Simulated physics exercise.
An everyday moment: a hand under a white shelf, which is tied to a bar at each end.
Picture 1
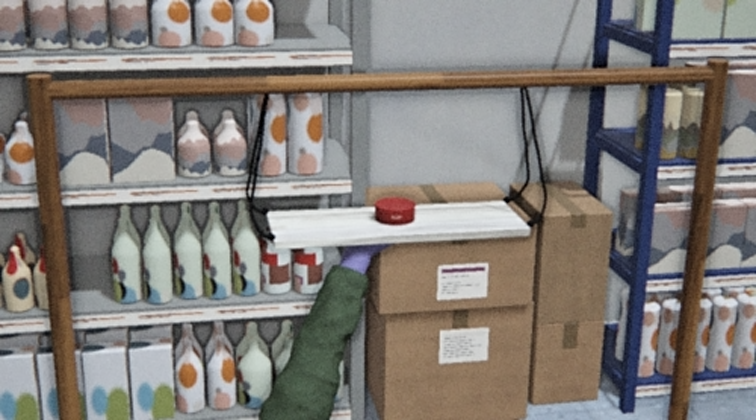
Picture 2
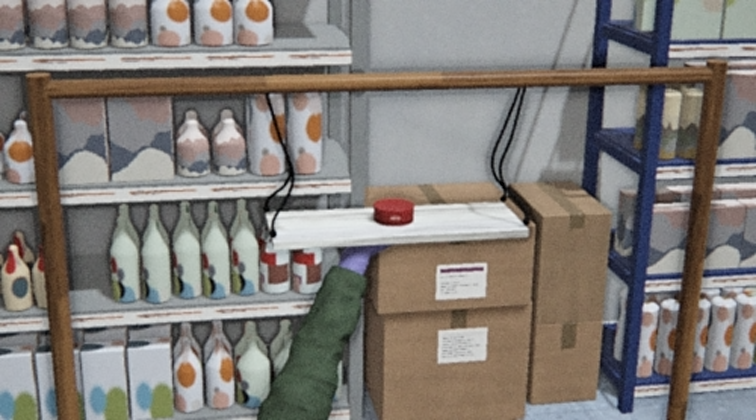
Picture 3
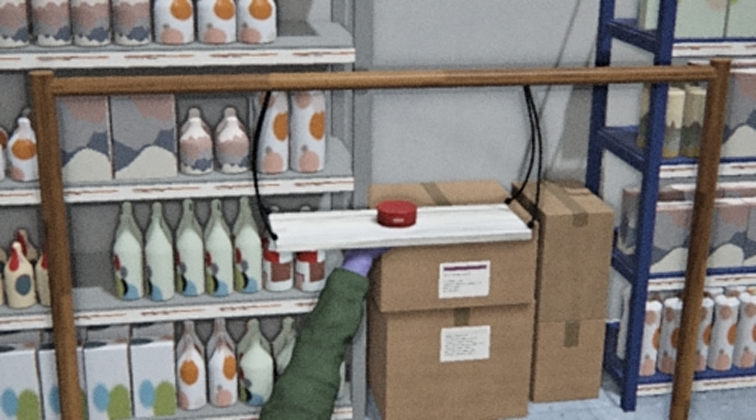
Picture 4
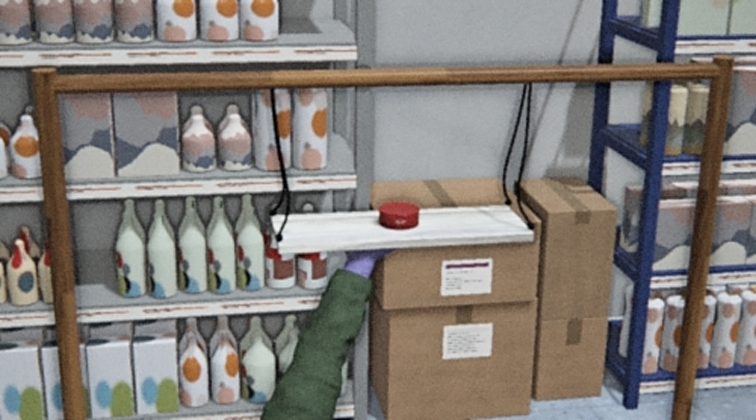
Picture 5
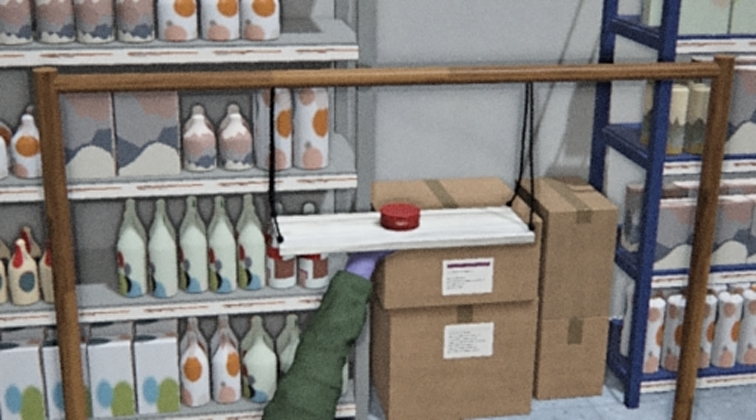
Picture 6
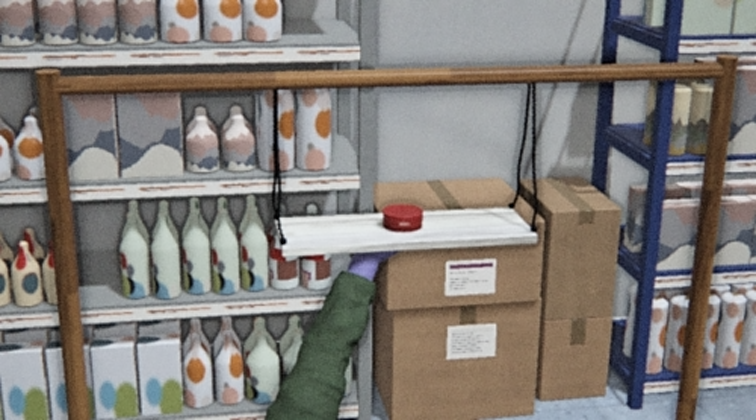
The video shows a gloved hand under a white shelf with a red puck on it, hung from a wooden bar by dark laces that sway and then hang almost straight, while the shelf and puck barely move.
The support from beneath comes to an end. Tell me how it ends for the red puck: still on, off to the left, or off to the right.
It ends up still on.
Then, 0.44 s on from there, board level; puck on the board near (403, 222).
In the end, board level; puck on the board near (403, 222). The red puck remains aboard.
